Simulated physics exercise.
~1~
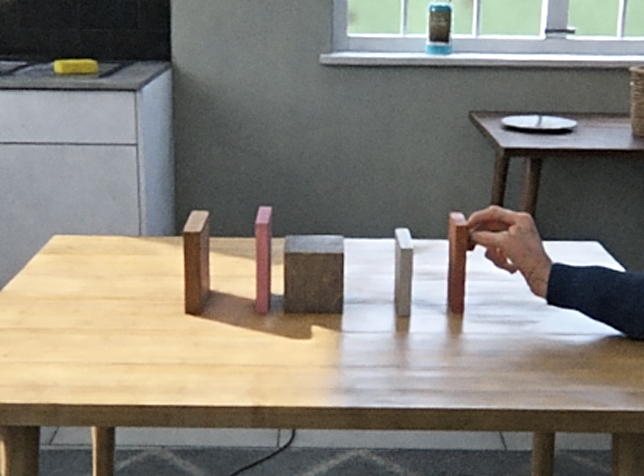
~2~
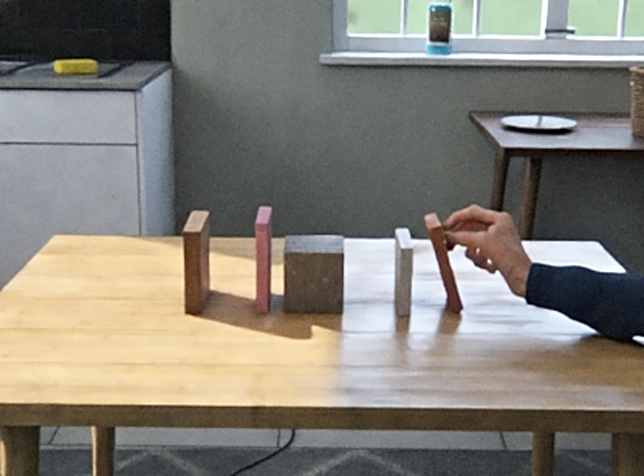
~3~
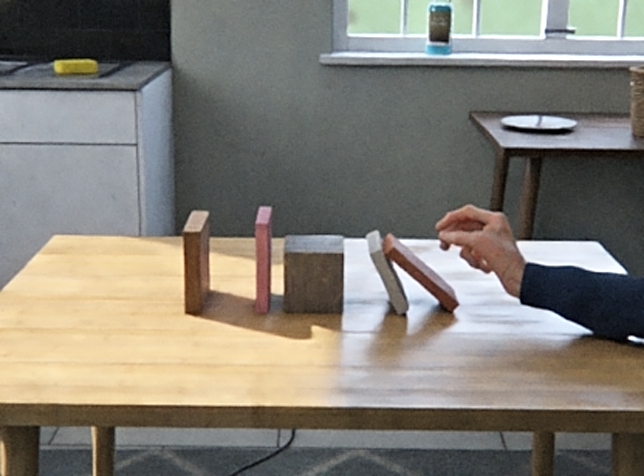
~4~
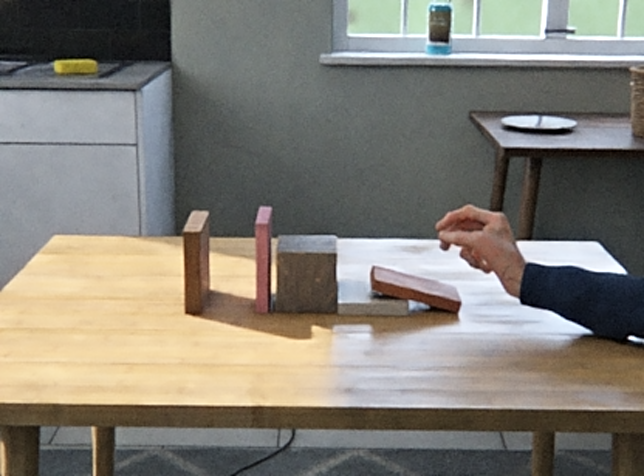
Orange block tipped left by a hand topples a white board, which nudges a dark cube; pink and brown pieces stay upright.
